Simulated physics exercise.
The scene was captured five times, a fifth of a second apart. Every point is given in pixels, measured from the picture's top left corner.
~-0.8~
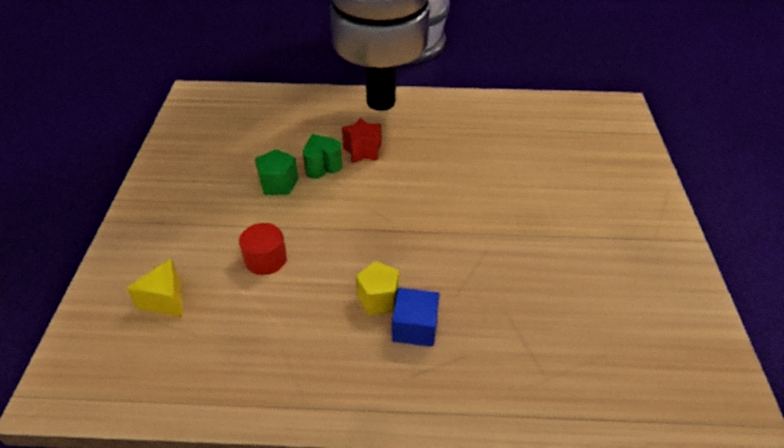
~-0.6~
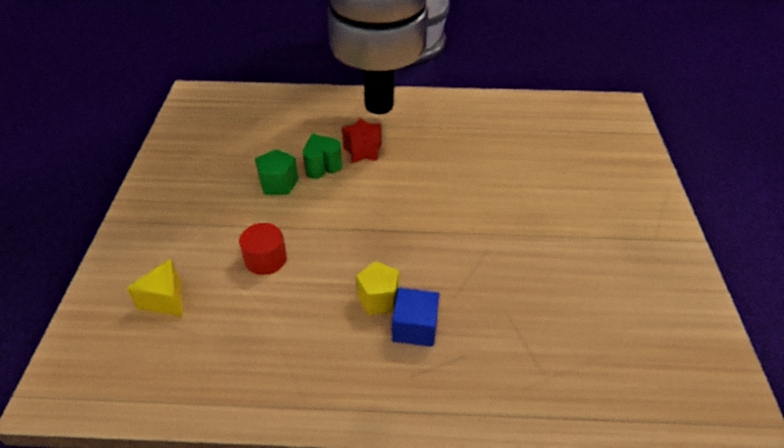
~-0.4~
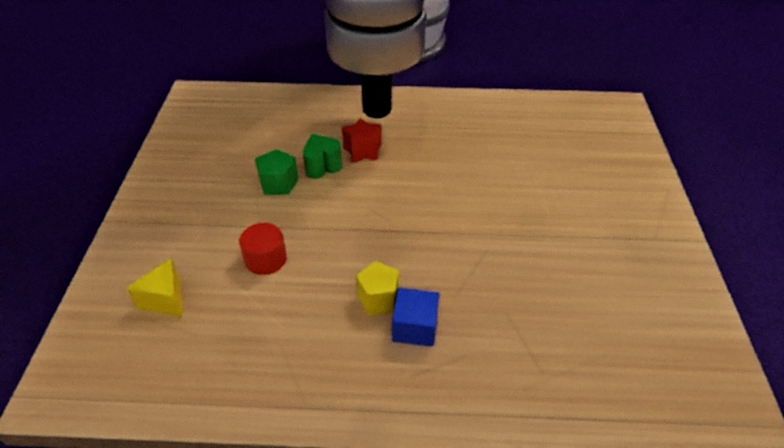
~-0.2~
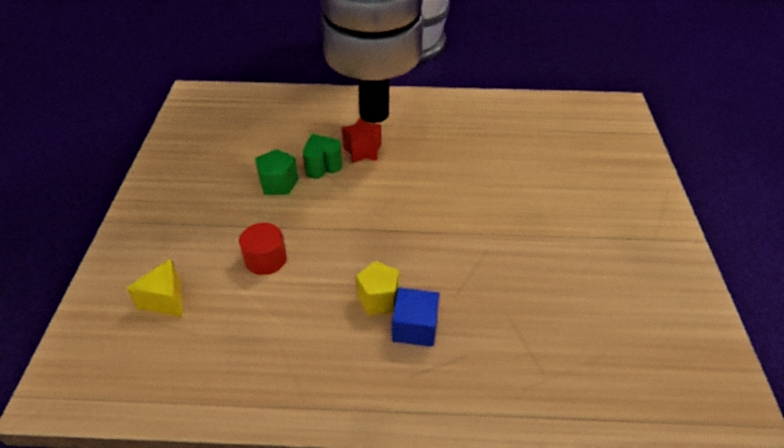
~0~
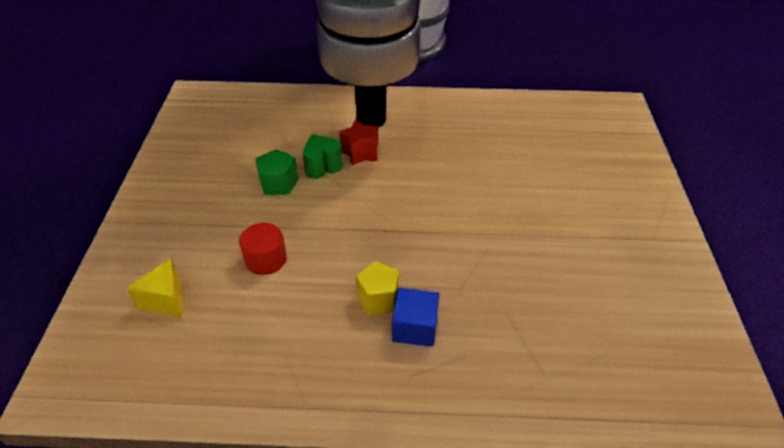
At the start, a dark-tipped tool hangs at the back edge of a wooden board scattered with red, green, yellow and blue blocks. The tool moves slightly forward and left until it meets the red star, which shifts very slightly, while the other blocks stay still.
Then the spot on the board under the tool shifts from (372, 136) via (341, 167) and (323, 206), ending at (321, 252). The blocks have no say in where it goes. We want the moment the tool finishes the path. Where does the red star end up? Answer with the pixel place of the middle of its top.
The middle of its upper face will lie at (297, 254).
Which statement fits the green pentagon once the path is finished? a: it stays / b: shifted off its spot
My answer is option b.
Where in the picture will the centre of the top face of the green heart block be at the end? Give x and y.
If I read the scene right, the answer is (273, 193).
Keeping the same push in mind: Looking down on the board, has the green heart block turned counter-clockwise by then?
The answer is no.
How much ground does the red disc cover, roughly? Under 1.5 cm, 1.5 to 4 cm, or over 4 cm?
By the end of the path, it will have gone short of 1.5 cm.
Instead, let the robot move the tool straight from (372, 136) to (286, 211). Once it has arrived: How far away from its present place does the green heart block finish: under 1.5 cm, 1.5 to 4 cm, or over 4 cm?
That block covers upwards of 4 cm.
What follows on the original path. One third of the way, tool at (340, 152); green pentagon at (254, 170), turned 55° clockwise; green heart block at (293, 172), turned 20° clockwise; red star at (328, 165).
Two thirds of the way, tool at (321, 191); green pentagon at (249, 172), turned 80° clockwise; green heart block at (273, 193), turned 75° clockwise; red star at (309, 207).
At the end, tool at (319, 237); red disc at (252, 245); green pentagon at (249, 172), turned 80° clockwise; green heart block at (273, 193), turned 75° clockwise; red star at (297, 254).
